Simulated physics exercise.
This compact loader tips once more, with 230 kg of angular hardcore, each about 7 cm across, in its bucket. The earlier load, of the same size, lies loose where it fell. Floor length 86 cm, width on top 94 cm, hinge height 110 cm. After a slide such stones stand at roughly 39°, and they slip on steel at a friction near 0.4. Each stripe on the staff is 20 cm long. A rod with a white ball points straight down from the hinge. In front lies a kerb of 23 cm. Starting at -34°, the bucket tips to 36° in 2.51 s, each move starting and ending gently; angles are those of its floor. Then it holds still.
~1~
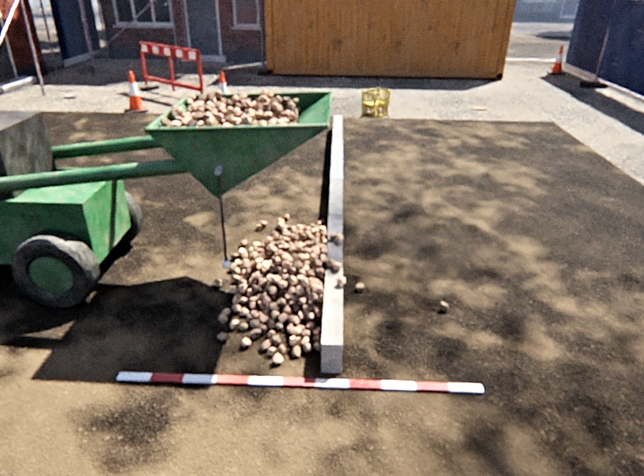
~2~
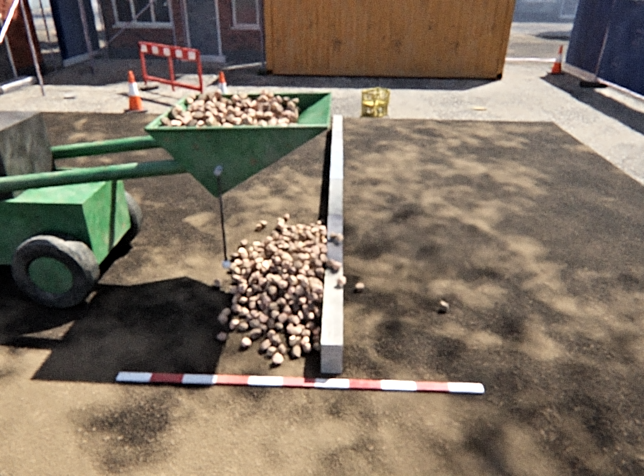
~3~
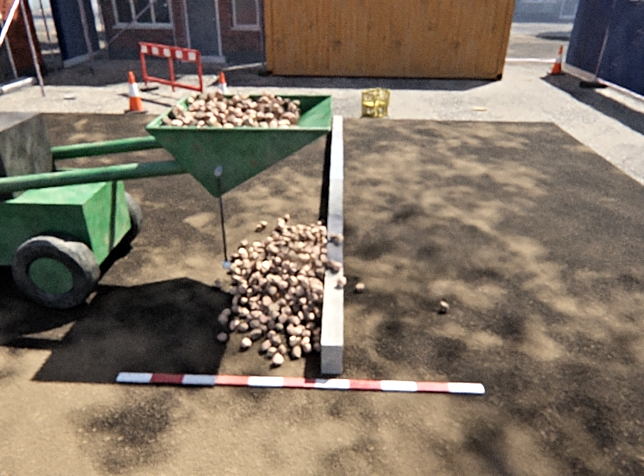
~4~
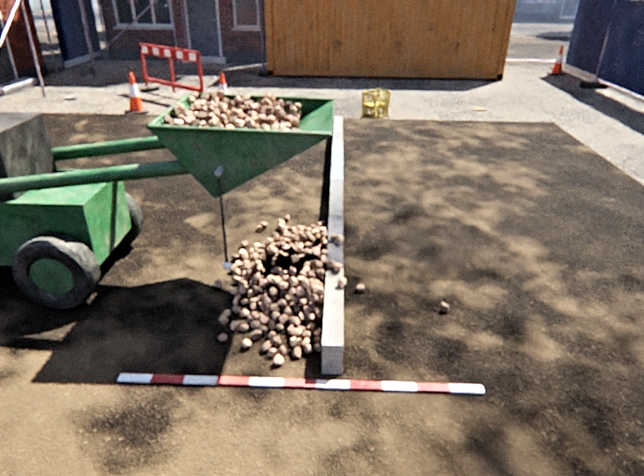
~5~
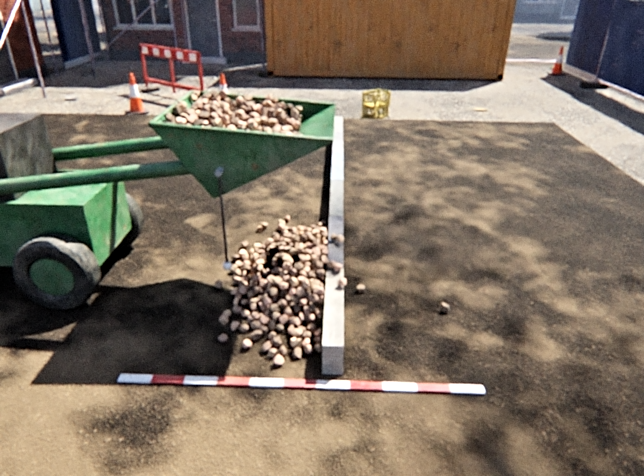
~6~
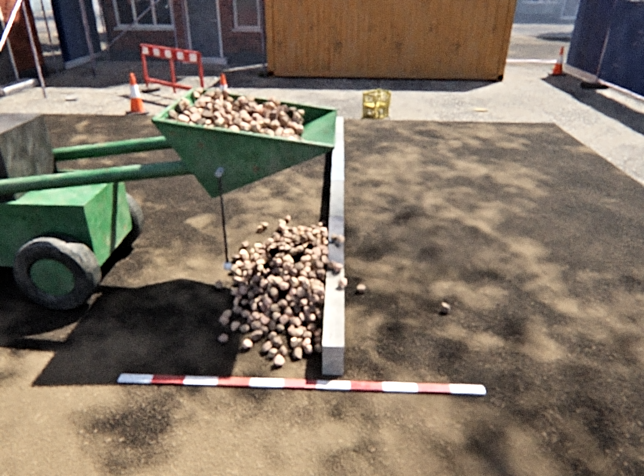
The green loader's bucket, heaped with stones, tilts slightly downward above a loose stone pile.
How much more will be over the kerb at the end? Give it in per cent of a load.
Some 72 per cent is added.
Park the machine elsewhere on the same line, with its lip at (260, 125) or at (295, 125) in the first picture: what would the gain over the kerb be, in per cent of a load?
First some 5, then 20 per cent.
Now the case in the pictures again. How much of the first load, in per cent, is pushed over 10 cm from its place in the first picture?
Roughly 0 per cent of them.
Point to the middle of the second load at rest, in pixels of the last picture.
Around (364, 274).
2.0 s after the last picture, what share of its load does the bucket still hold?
About 35 per cent.
Then, 1.3 s after the last picture the floor is at 25°; in per cent of one load, 99 in the bucket, 101 on this side of the kerb; the foremost stones are at (353, 261).
Then, 2.0 s after the last picture the floor is at 36°; in per cent of one load, 34 in the bucket, 138 on this side of the kerb, 28 over the kerb; the foremost stones are at (410, 289).
Then, 2.4 s after the last picture the floor is at 36°; in per cent of one load, 6 in the bucket, 137 on this side of the kerb, 57 over the kerb; the foremost stones are at (437, 274).
Then, 4.8 s after the last picture the floor is at 36°; in per cent of one load, 0 in the bucket, 127 on this side of the kerb, 73 over the kerb; the foremost stones are at (454, 267). Net gain over the kerb, 72.
